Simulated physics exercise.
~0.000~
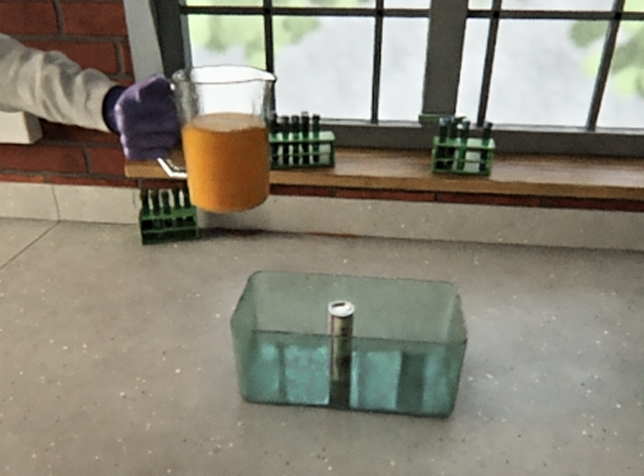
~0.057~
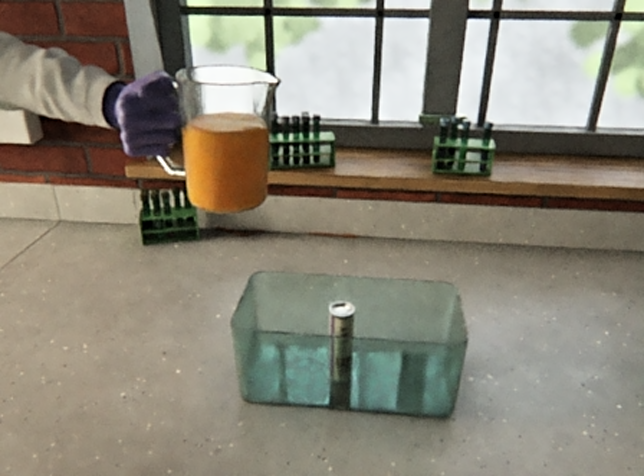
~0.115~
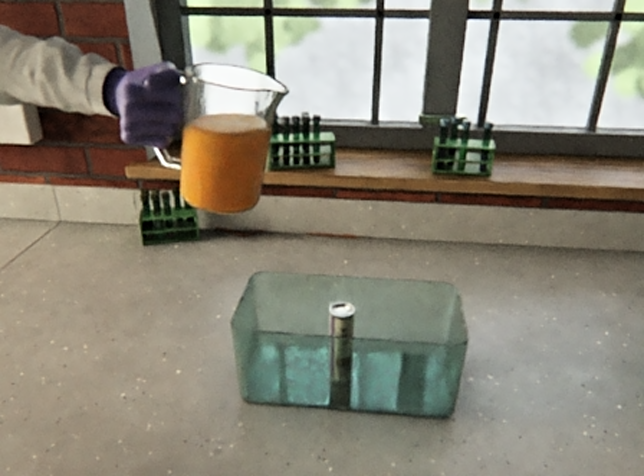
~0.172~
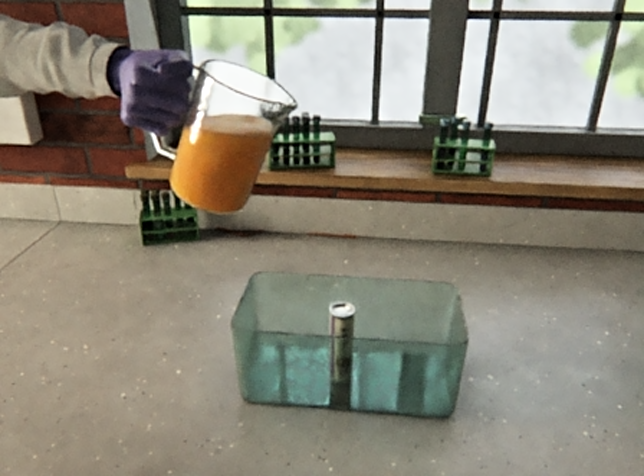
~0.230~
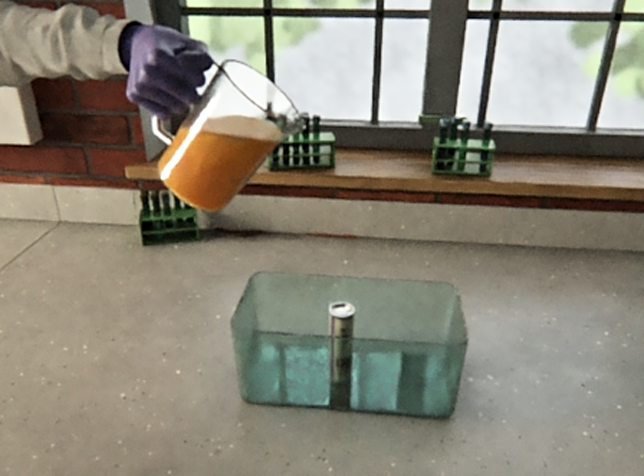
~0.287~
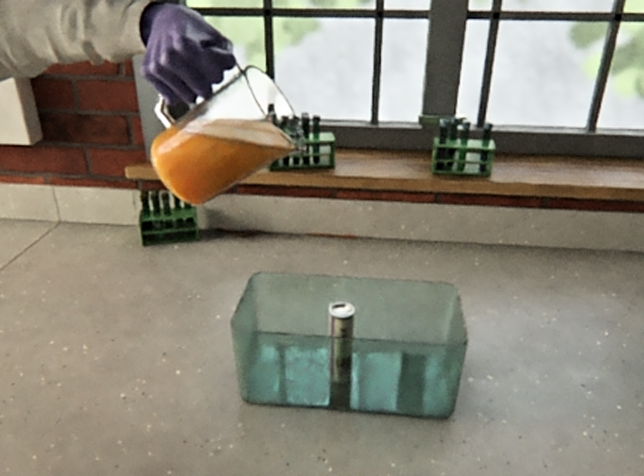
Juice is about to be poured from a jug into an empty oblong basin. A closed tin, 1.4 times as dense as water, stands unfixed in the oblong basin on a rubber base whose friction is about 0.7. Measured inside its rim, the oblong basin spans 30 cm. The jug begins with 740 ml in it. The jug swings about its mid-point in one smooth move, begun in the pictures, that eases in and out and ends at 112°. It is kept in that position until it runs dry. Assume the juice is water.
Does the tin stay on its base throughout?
Yes, it stays on its base.
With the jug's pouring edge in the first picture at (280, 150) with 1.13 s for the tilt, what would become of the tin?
Result: Tin tipped over.
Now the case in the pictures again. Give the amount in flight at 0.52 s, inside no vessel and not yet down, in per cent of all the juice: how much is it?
Close to 34 in a hundred.
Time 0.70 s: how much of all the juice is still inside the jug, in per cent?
Share remaining: Approx. 16 %.
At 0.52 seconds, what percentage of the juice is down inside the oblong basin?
Roughly 4 percent.
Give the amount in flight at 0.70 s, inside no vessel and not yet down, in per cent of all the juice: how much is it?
It comes to some 30 percent of the total.
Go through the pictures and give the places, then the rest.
In the first picture, it leans 0°; its right rim is at (277, 77); the juice meets the walls at (187, 120) and (266, 122); the oblong basin's rim runs from (241, 298) to (462, 312); the tin's top is at (341, 312).
In the second picture, it leans 3°; its right rim is at (281, 80); the juice meets the walls at (188, 120) and (267, 123).
In the third picture, it leans 11°; its right rim is at (289, 90); the juice meets the walls at (189, 121) and (270, 124).
In the fourth picture, it leans 23°; its right rim is at (299, 106); the juice meets the walls at (188, 129) and (274, 126).
In the fifth picture, it leans 38°; its right rim is at (306, 128); the juice meets the walls at (174, 140) and (283, 131).
In the sixth picture, it leans 55°; its right rim is at (307, 152); the juice meets the walls at (162, 133) and (293, 141).
After 0.52 s the tilt is 110° and 61 per cent is still to pour; the tin stands where it began.
After 0.70 s the tilt is 112° and 16 per cent is still to pour; the tin stands where it began.
After 0.88 s the tilt is 112° and 2 per cent is still to pour; the tin stands where it began.
After 1.08 s the tilt is 112° and 0 per cent is still to pour; the tin stands where it began.
In the end the tin stands where it began.
